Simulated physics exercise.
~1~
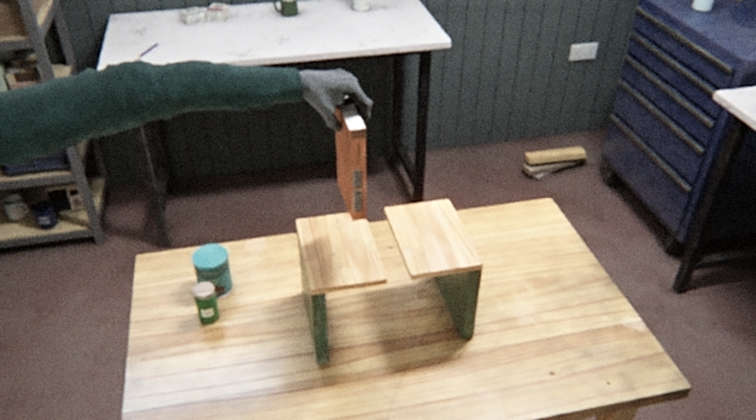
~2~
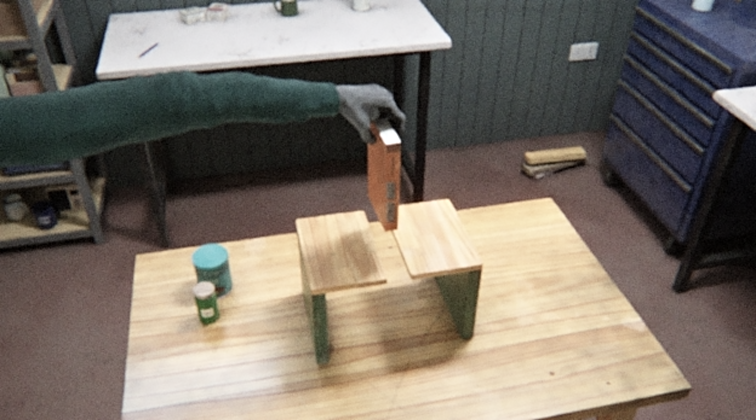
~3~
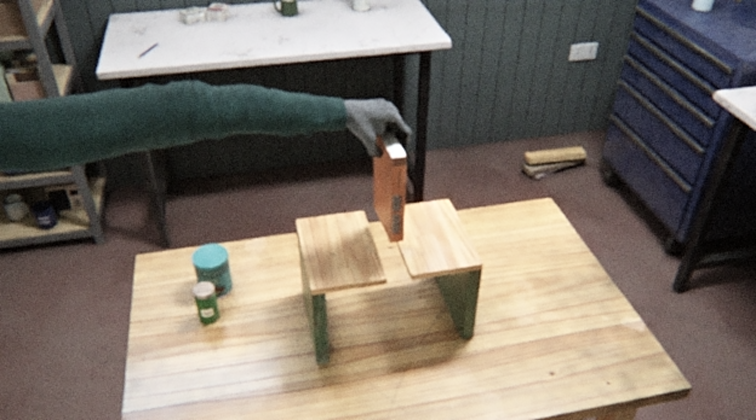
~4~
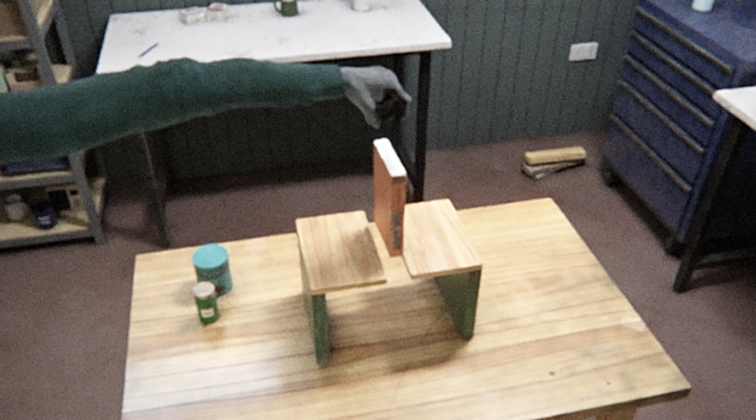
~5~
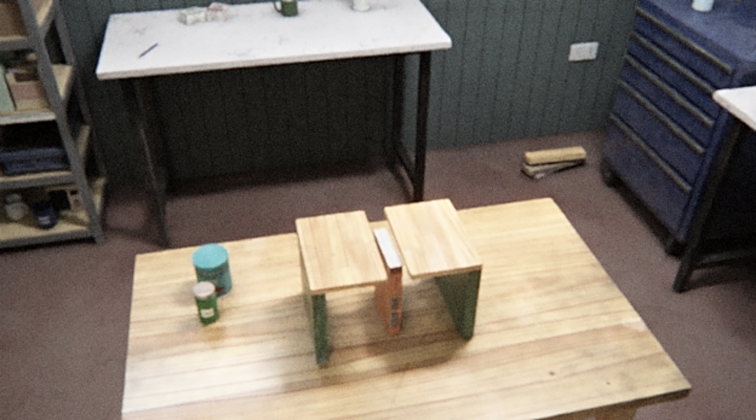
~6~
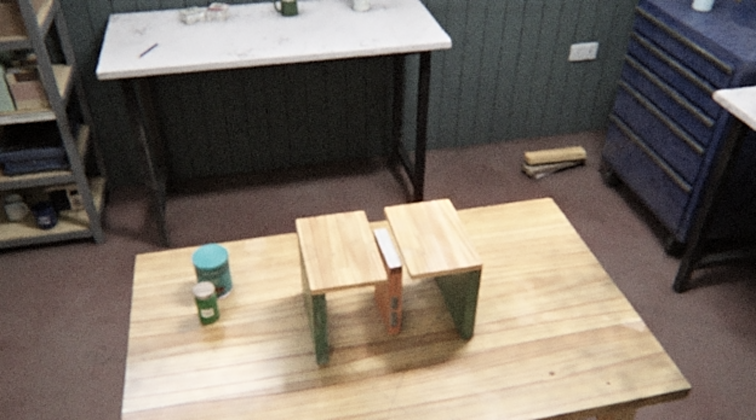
An orange book, released upright by a gloved hand, drops between two supports onto the table.
